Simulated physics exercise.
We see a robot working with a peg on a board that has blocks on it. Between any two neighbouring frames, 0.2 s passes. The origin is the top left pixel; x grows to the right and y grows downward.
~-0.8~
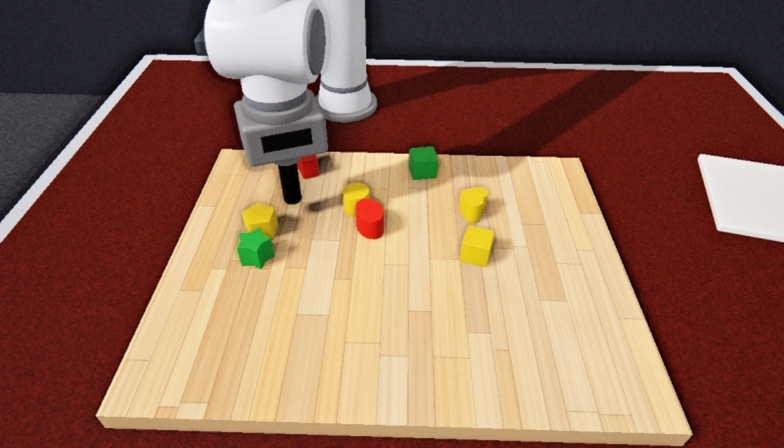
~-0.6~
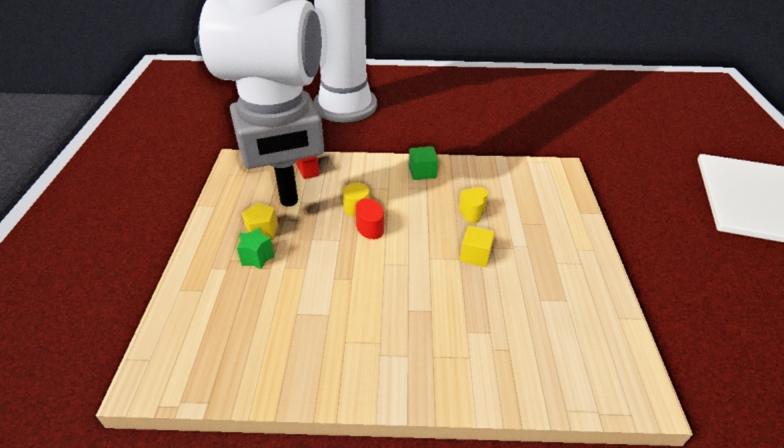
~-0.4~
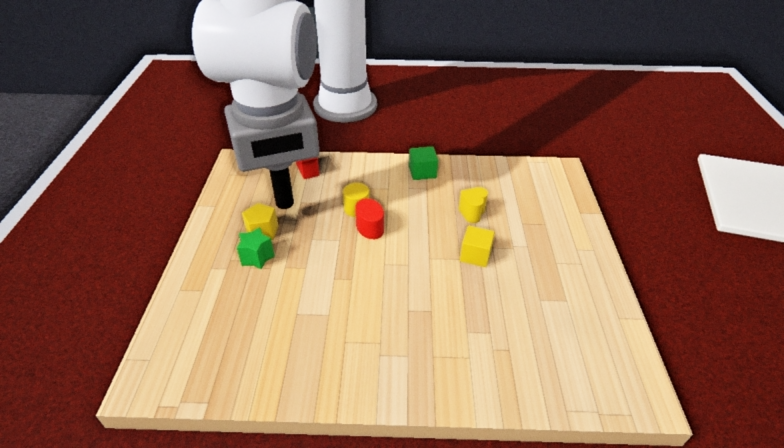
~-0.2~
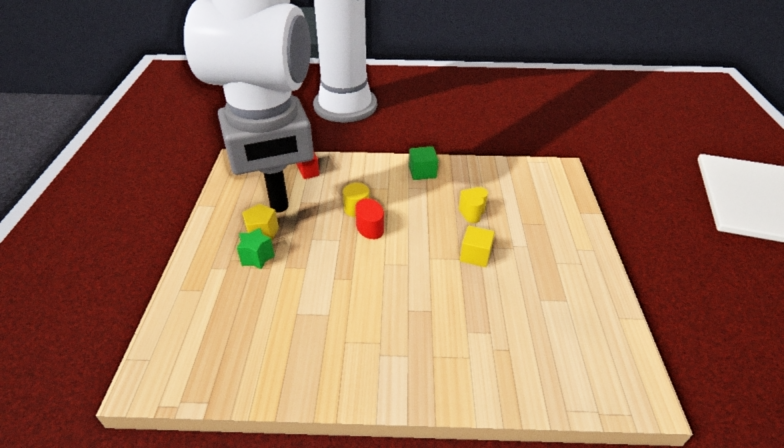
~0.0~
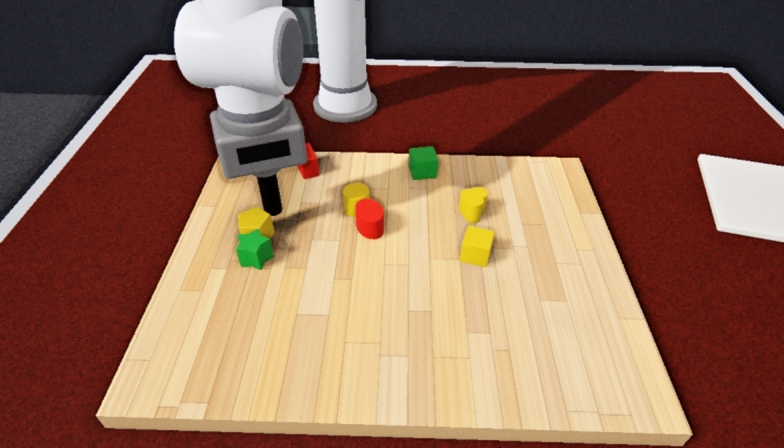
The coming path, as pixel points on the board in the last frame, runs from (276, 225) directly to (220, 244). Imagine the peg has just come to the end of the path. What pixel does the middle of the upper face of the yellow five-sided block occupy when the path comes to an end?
The yellow five-sided block ends near (203, 242).
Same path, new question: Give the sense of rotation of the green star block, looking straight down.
The block turns counter-clockwise.
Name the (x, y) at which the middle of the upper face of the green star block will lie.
It is at (236, 251).
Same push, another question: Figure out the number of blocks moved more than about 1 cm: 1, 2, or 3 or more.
I count two.
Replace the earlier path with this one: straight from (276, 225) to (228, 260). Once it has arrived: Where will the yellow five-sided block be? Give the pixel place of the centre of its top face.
The answer is (196, 243).
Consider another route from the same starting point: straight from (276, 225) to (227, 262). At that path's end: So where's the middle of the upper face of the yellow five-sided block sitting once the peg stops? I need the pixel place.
Its top face will be centred at roughly (195, 244).
The first path, step by step. Halfway along, peg (244, 220); green star block (242, 249), turned 40° anticlockwise; yellow five-sided block (226, 230), turned 20° anticlockwise.
At the end, peg (216, 230); green star block (236, 251), turned 70° anticlockwise; yellow five-sided block (203, 242), turned 35° anticlockwise.
